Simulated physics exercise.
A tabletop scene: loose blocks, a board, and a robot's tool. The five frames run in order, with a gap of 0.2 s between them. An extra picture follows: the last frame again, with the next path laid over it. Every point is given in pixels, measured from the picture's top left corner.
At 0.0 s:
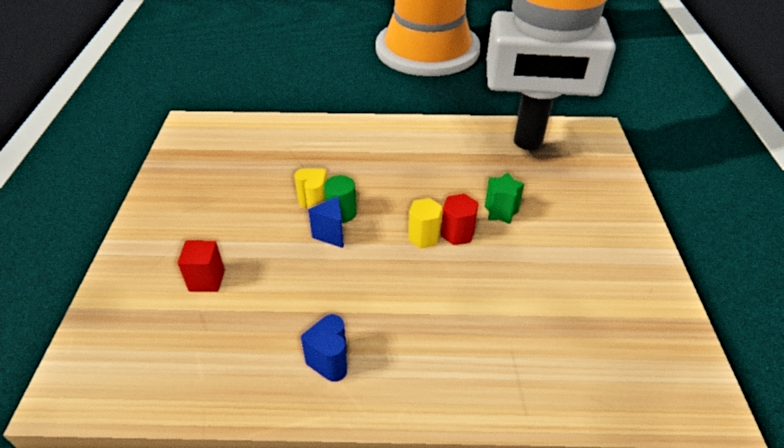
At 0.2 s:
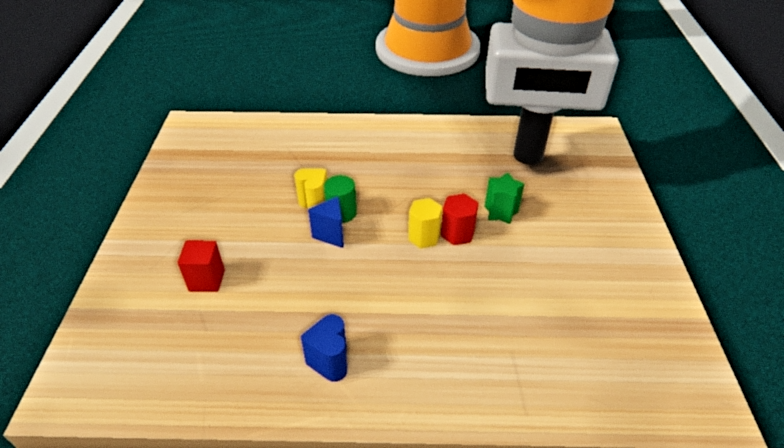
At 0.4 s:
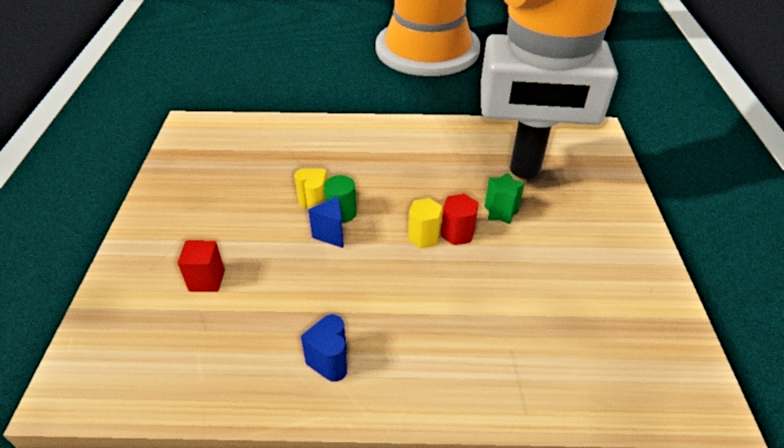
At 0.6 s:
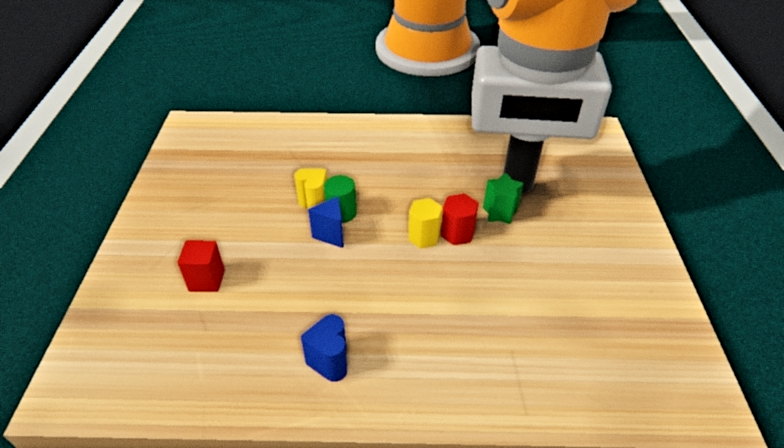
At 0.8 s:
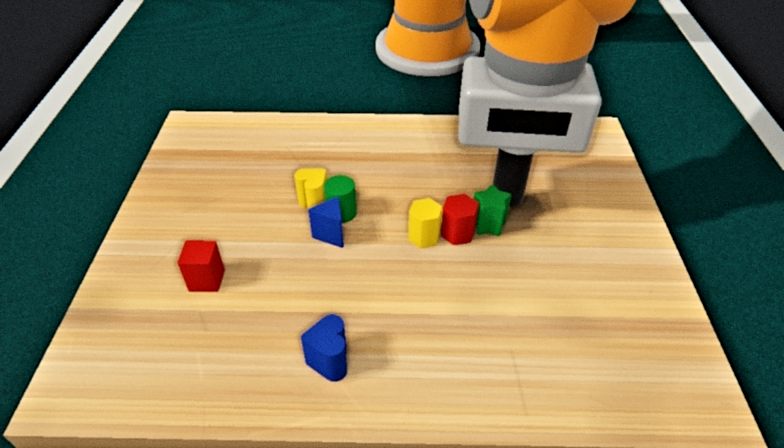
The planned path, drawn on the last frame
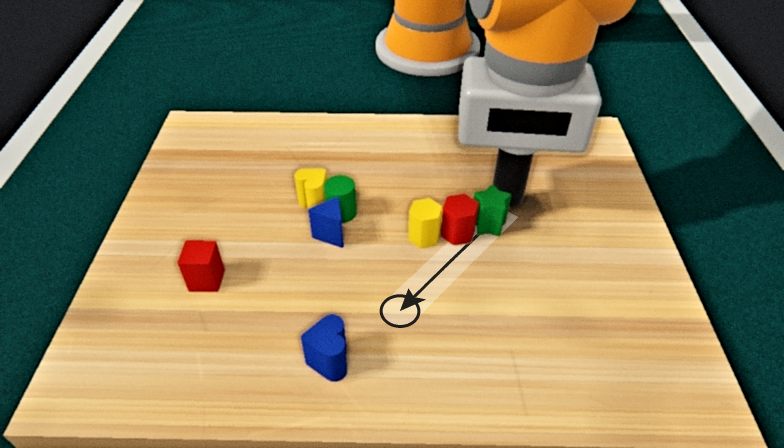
The robot arm moved its black tool down from the back right of the wooden board, then nudged the green star slightly left and forward, beside the red block, while the other blocks stayed still.
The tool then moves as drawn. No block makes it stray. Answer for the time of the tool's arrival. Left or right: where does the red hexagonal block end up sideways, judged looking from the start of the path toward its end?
It slides rightward.
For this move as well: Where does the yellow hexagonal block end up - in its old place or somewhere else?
Displaced.
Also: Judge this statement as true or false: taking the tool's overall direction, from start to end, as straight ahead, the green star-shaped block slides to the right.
That is false.
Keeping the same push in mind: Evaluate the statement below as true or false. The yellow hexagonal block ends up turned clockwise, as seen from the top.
Answer: True.
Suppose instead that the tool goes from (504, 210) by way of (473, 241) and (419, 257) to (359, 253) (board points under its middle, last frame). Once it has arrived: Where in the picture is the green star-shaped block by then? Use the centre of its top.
The spot you're after is about (443, 251) in the image.
Drawn move, from (504, 210) directly to (400, 311).
The first path, step by step. One third of the way, tool at (475, 226); yellow hexagonal block at (410, 210), turned 25° clockwise; red hexagonal block at (426, 232), turned 30° clockwise; green star-shaped block at (462, 230).
Two thirds of the way, tool at (440, 260); yellow hexagonal block at (410, 210), turned 25° clockwise; red hexagonal block at (403, 243), turned 80° clockwise; green star-shaped block at (434, 270), turned 25° anticlockwise.
At the end, tool at (400, 298); blue heart still; yellow hexagonal block at (410, 210), turned 25° clockwise; red hexagonal block at (387, 250), turned 140° clockwise; green star-shaped block at (415, 310), turned 65° anticlockwise.
